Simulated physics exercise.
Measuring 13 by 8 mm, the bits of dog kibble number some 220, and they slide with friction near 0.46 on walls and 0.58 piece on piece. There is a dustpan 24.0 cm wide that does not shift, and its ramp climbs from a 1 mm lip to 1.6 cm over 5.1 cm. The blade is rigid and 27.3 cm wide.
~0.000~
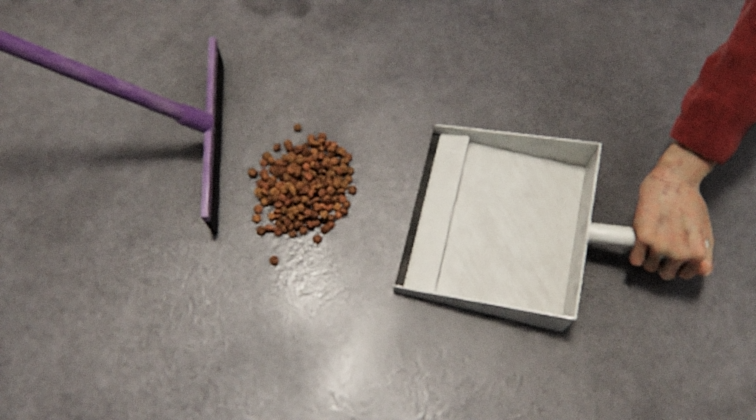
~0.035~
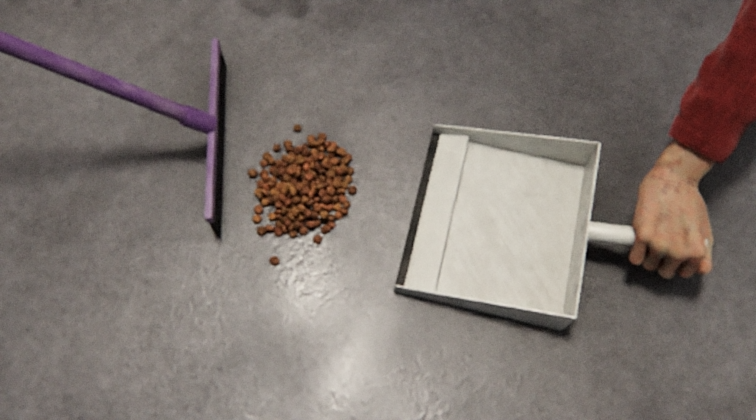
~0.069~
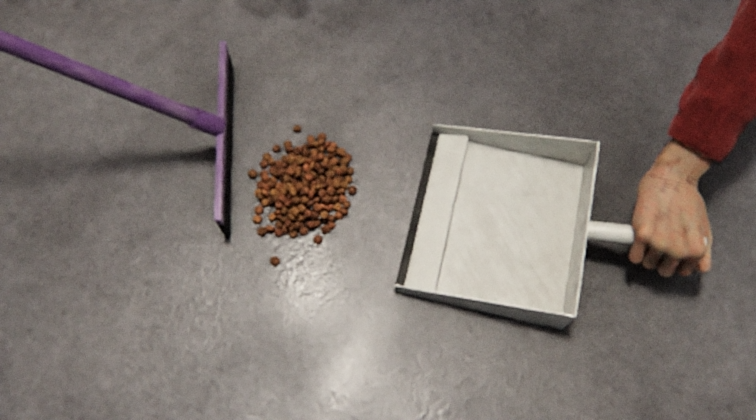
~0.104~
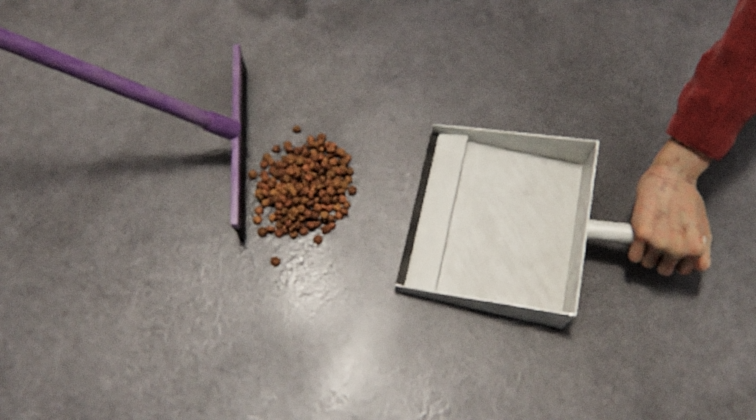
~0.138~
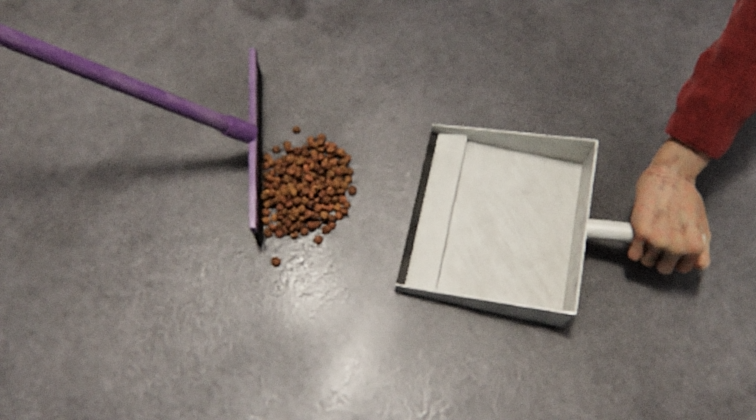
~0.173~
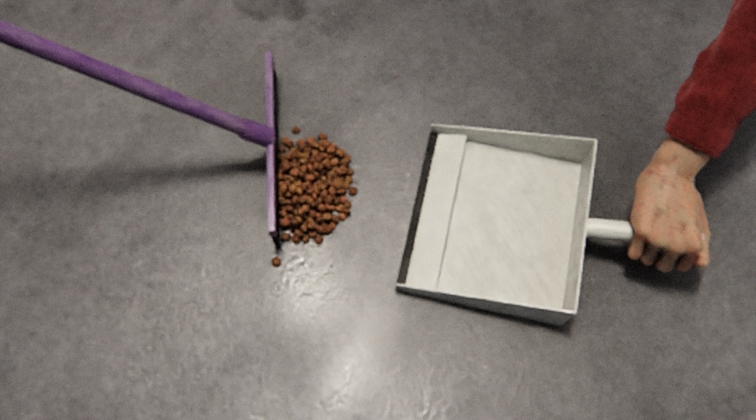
Hand in a red sleeve holding a white dustpan still while a purple-handled blade slides right, pushing into brown kibble pieces.
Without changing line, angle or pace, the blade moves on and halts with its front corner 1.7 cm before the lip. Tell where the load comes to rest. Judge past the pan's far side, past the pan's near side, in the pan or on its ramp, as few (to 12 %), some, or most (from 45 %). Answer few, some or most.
Far side: Few; near side: Few; pan: Some.
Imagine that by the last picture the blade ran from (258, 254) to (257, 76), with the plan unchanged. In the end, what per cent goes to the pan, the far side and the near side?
The pan gets 5, the far side 0 and the near side 5.
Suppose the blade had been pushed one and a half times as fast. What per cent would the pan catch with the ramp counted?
I'd put it at close to 45 per cent.
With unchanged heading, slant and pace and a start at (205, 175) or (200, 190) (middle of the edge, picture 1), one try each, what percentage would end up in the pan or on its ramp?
About 15 and 10 per cent.
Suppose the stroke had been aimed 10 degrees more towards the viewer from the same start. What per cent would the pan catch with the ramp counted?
My guess is some 15 percent.
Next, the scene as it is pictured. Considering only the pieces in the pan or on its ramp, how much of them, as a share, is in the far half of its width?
I'd put it near 40 per cent.
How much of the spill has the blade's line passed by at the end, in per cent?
0 %.
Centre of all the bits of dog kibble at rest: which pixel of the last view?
Near (409, 193).
After 0.29 s, middle of the blade 13 cm from the lip; 0 % over the lip, far side 0 %, near side 0 %.
After 0.37 s, middle of the blade 7 cm from the lip; 5 % over the lip, far side 0 %, near side 0 %.
After 0.59 s, middle of the blade 6 cm from the lip; 25 % over the lip, far side 5 %, near side 0 %.
By 1.1 s all is still; far side 5 %, near side 0 %, pan 25 %, in front of the lip or behind the blade 70 %.
